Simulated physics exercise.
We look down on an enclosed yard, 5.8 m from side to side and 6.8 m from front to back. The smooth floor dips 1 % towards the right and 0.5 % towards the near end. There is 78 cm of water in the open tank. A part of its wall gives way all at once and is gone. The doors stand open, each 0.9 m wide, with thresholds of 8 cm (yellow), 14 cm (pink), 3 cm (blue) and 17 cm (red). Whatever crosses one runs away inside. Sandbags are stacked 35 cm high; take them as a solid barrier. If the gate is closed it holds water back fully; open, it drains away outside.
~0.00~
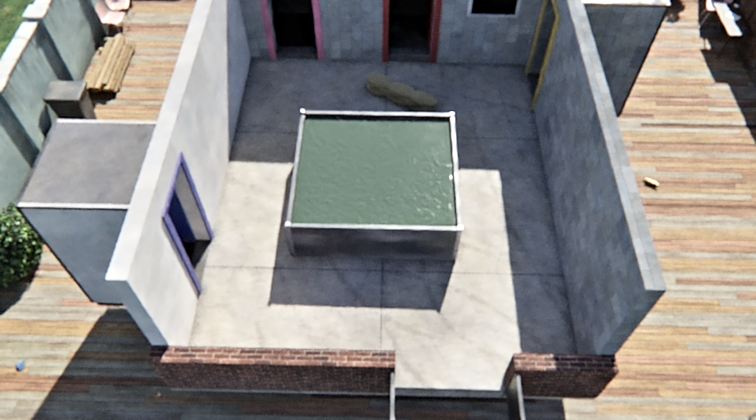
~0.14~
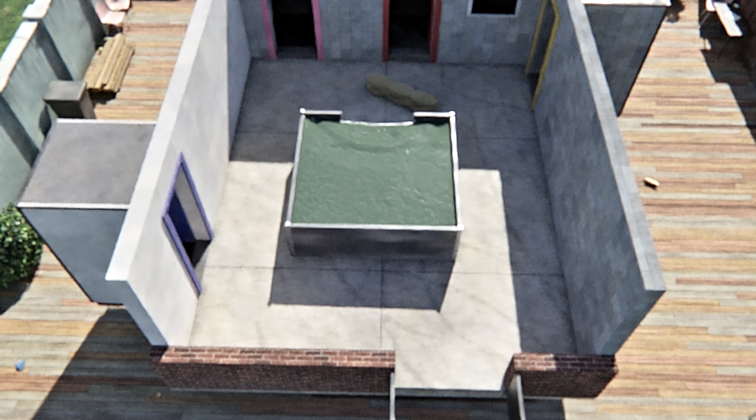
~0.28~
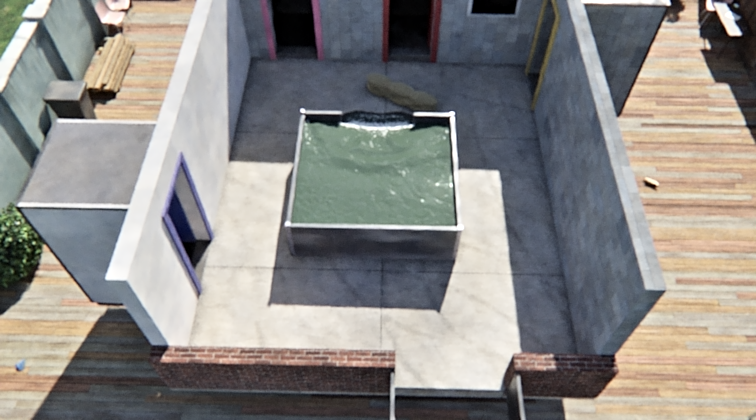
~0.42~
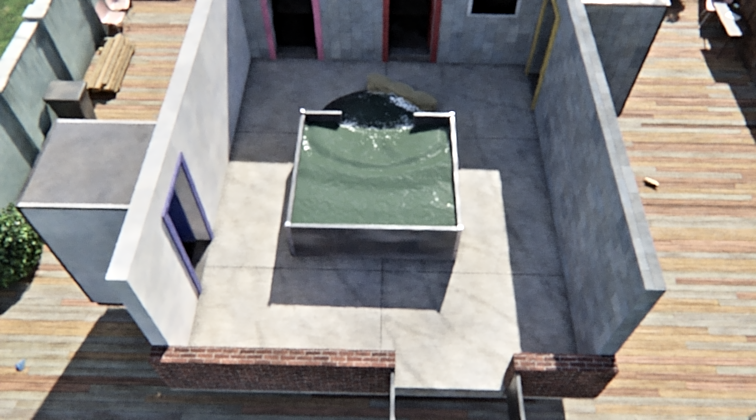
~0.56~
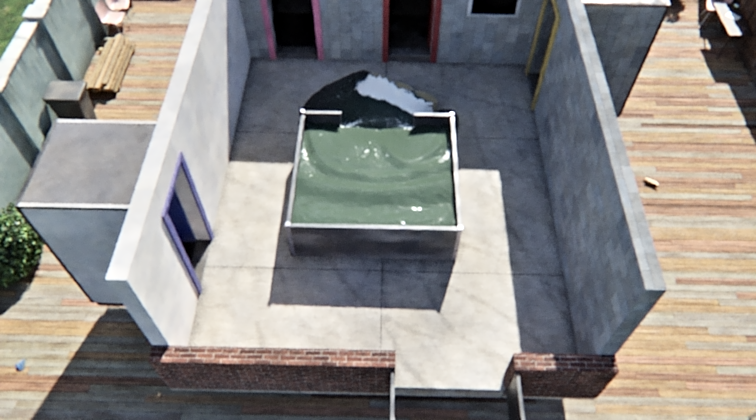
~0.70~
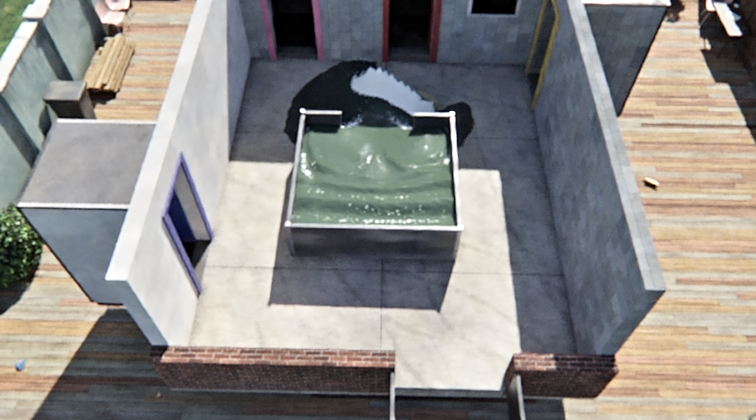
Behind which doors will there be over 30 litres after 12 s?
The water let in: At the yellow door it exceeds the limit; at the pink door it passes the limit; at the blue door it exceeds the limit; at the red door it keeps below the limit.
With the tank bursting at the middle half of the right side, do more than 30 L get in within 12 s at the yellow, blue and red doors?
Then: Yellow above, blue above, red under.
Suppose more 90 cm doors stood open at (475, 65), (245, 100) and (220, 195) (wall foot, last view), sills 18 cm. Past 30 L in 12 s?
In turn: Under, over, not over.
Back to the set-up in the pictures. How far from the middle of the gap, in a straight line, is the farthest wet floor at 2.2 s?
About 3.8 m.
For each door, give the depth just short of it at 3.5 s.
In cm: Yellow 20, pink 31, blue 3, red 9.
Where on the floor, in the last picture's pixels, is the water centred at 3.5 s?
At about (368, 154).
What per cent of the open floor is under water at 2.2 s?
Near 40 per cent is wet.
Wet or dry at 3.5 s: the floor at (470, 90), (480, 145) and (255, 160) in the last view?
In turn: Wet, flooded, flooded.
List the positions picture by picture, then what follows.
The first picture shows still water, 78 cm deep, in the open tank at (376, 169).
In the second picture, the front is at a hidden place, 0.7 m from the gap on the open tank's far side; 0.4 m2 of floor is under water; 78 cm left at the back of the open tank.
In the third picture, water pours out on the open tank's far side and has run 1.0 m, to a hidden place; typically 13 cm deep outside, 78 cm at the open tank's back.
In the fourth picture, the front is at (363, 94), 1.5 m from the gap on the open tank's far side; 2.3 m2 of floor is under water; 78 cm left at the back of the open tank.
In the fifth picture, water pours out on the open tank's far side and has run 2.1 m, to (364, 74); typically 8 cm deep outside, 77 cm at the open tank's back.
In the sixth picture, the front is at (347, 62), 2.5 m from the gap on the open tank's far side; 4.6 m2 of floor is under water; 73 cm left at the back of the open tank.
After 1.4 s water covers 25 % of the floor and is deepest (59 cm) near (404, 109); yellow door not reached, pink door 29 cm at the sill, 7 L in, blue door not reached, red door 11 cm at the sill, 0 L in.
After 2.2 s water covers 40 % of the floor and is deepest (55 cm) near (259, 63); yellow door 7 cm at the sill, 0 L in, pink door 29 cm at the sill, 65 L in, blue door not reached, red door 18 cm at the sill, 0 L in.
After 3.5 s water covers 65 % of the floor and is deepest (37 cm) near (404, 109); yellow door 20 cm at the sill, 21 L in, pink door 31 cm at the sill, 185 L in, blue door 3 cm at the sill, 0 L in, red door 9 cm at the sill, 1 L in.
After 7.0 s water covers 95 % of the floor and is deepest (22 cm) near (258, 367); yellow door 13 cm at the sill, 102 L in, pink door 18 cm at the sill, 345 L in, blue door 8 cm at the sill, 6 L in, red door 5 cm at the sill, 1 L in.
After 12.0 s water covers 95 % of the floor and is deepest (20 cm) near (540, 168); yellow door 12 cm at the sill, 184 L in, pink door 10 cm at the sill, 357 L in, blue door 7 cm at the sill, 95 L in, red door 7 cm at the sill, 1 L in.
